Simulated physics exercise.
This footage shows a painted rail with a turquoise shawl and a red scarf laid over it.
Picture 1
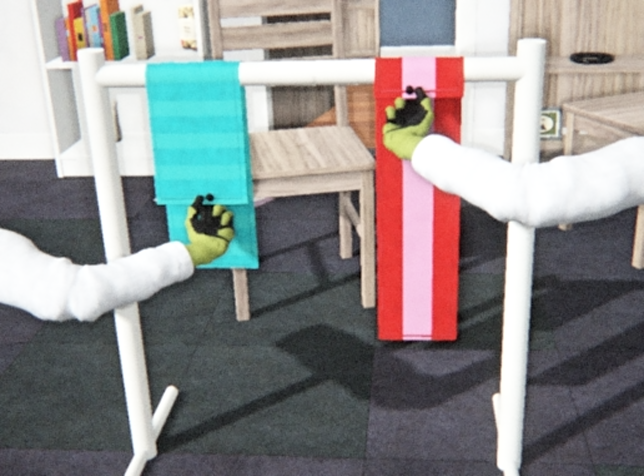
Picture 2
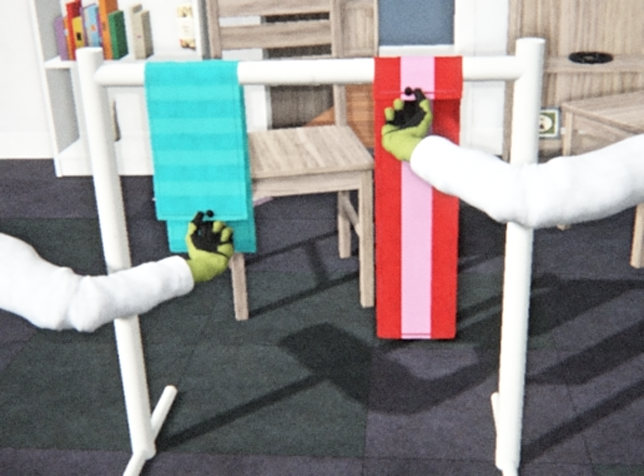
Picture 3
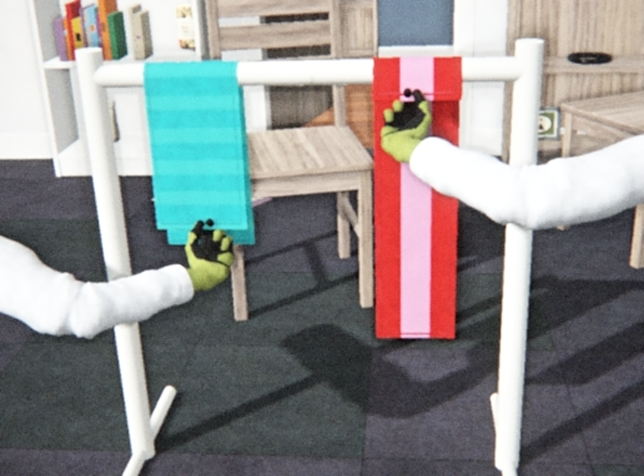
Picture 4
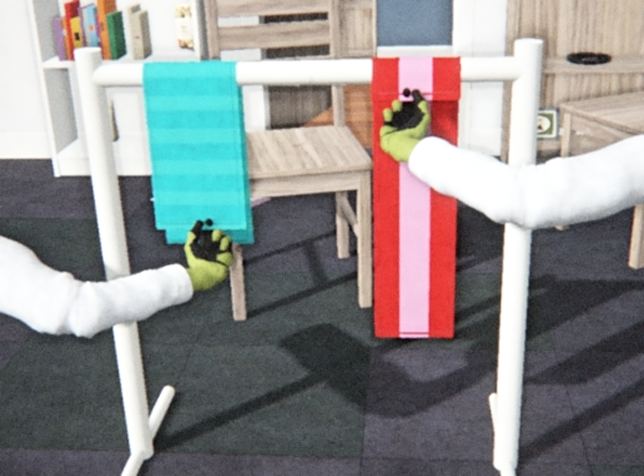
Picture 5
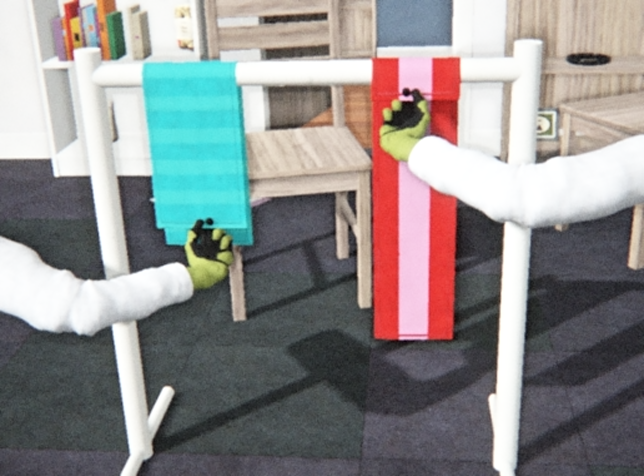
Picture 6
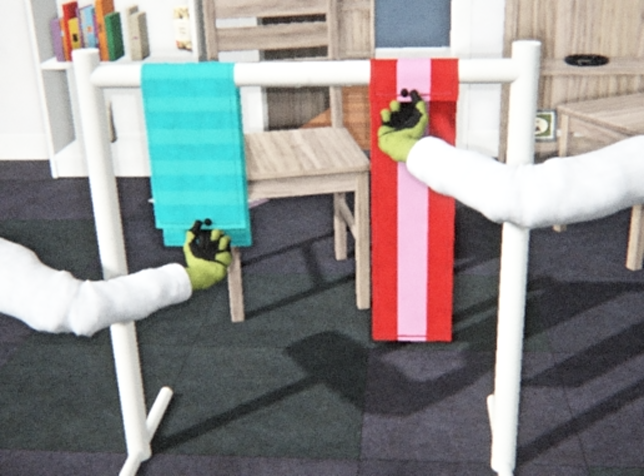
At the start, a turquoise shawl and a red scarf with a pink stripe hang over a white rail, a green hand at each. The left hand draws the shawl's front edge down a little as its back edge rises, then both cloths and hands stay nearly still.
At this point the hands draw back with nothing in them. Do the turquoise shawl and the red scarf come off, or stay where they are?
Result: The turquoise shawl stays where it is, the red scarf comes off.
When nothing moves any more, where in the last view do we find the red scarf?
Its middle is at (413, 451).
Then, 0.30 s past the final frame, shawl unmoved; scarf clear of the rail and dropping near (413, 269).
Then, 0.56 s past the final frame, shawl unmoved; scarf in a heap on the floor near (412, 447).
Then, 0.92 s past the final frame, shawl unmoved; scarf in a heap on the floor near (413, 451).
When it is over, shawl unmoved; scarf in a heap on the floor near (413, 451). The turquoise shawl stays on and the red scarf slips to the floor.
